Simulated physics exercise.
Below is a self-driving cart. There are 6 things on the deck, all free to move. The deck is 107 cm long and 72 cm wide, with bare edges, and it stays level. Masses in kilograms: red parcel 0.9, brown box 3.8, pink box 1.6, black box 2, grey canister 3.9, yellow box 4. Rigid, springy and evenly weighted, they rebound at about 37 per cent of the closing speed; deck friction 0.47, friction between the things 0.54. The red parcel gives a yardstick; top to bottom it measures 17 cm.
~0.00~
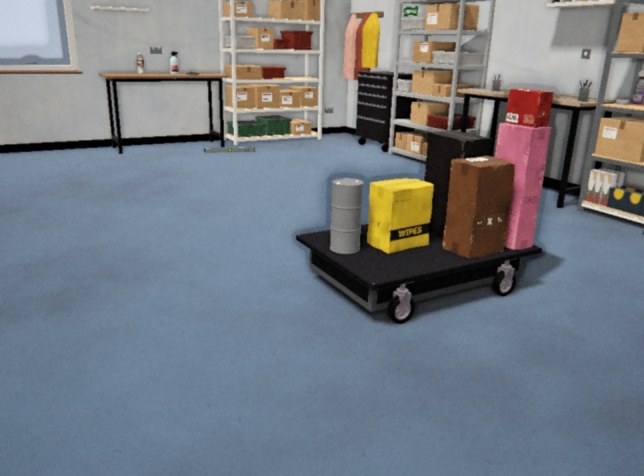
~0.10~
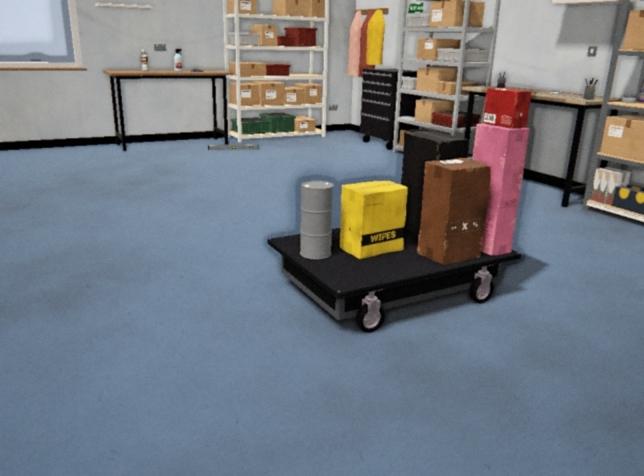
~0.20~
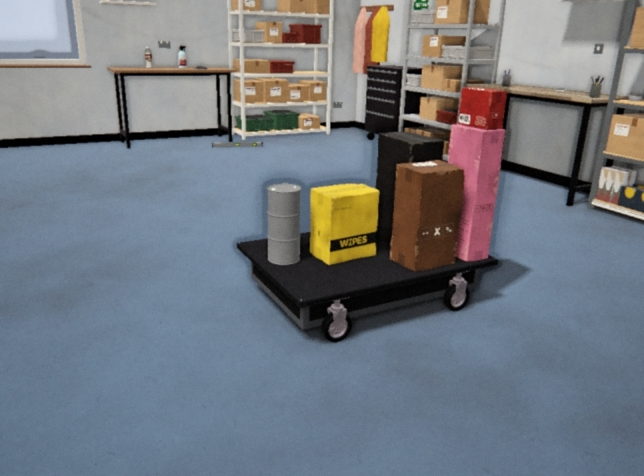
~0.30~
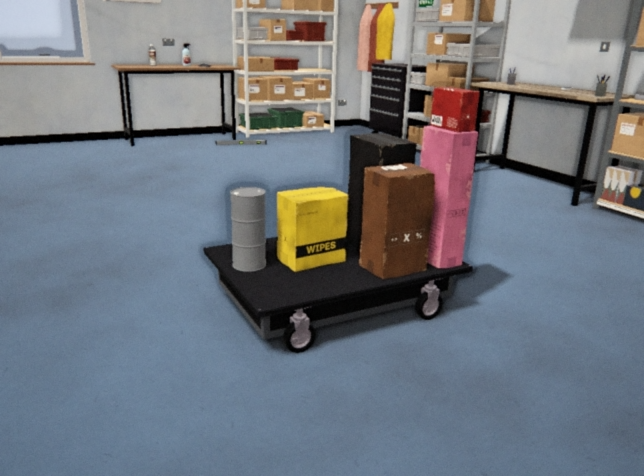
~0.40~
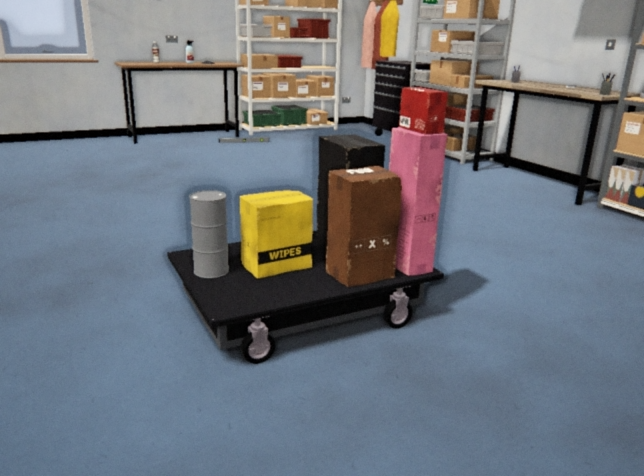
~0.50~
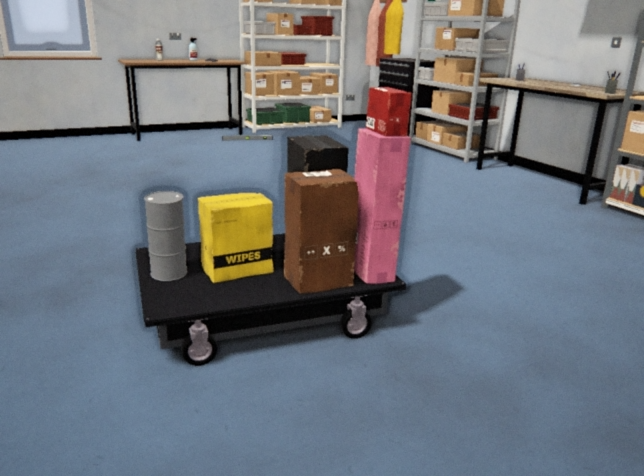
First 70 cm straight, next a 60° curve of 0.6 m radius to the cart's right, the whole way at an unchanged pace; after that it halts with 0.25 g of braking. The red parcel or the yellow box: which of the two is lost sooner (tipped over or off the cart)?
Of the pair, the one named first, the red parcel.
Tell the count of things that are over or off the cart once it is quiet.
Tally: 5.
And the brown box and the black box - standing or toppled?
Final state - brown box: Goes over; black box: Remains on its base.
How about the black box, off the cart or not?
Black box: Stays in bounds.
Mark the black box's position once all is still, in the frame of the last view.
Near (102, 168).
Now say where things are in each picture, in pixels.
In the first picture, 0 cm covered; red parcel (529, 108); yellow box (400, 214).
In the second picture, 18 cm covered; black box (431, 188); grey canister (316, 220).
In the third picture, 36 cm covered; brown box (427, 215); pink box (470, 193).
In the fourth picture, 54 cm covered; grey canister (249, 229).
In the fifth picture, 72 cm covered; brown box (363, 226); pink box (413, 201).
In the sixth picture, 90 cm covered, turned 6°; red parcel (388, 111) 2 cm from its spot; yellow box (236, 236) 3 cm from its spot.
By 0.70 s, 126 cm covered, turned 39°; red parcel now off the cart; yellow box 26 cm from its spot near (148, 232); grey canister tilted 41°.
By 1.00 s, 179 cm covered, turned 60°; brown box, pink box, grey canister and yellow box now off the cart; black box 4 cm from its spot.
By 1.20 s, 205 cm covered, turned 60°; black box 4 cm from its spot.
By 1.60 s, 229 cm covered, turned 60°; black box 4 cm from its spot.
When it is over (2.3 s), off the cart, red parcel, brown box, pink box, grey canister and yellow box; black box within 10 cm of the start. Red parcel went at 0.62 s; yellow box went at 0.82 s.
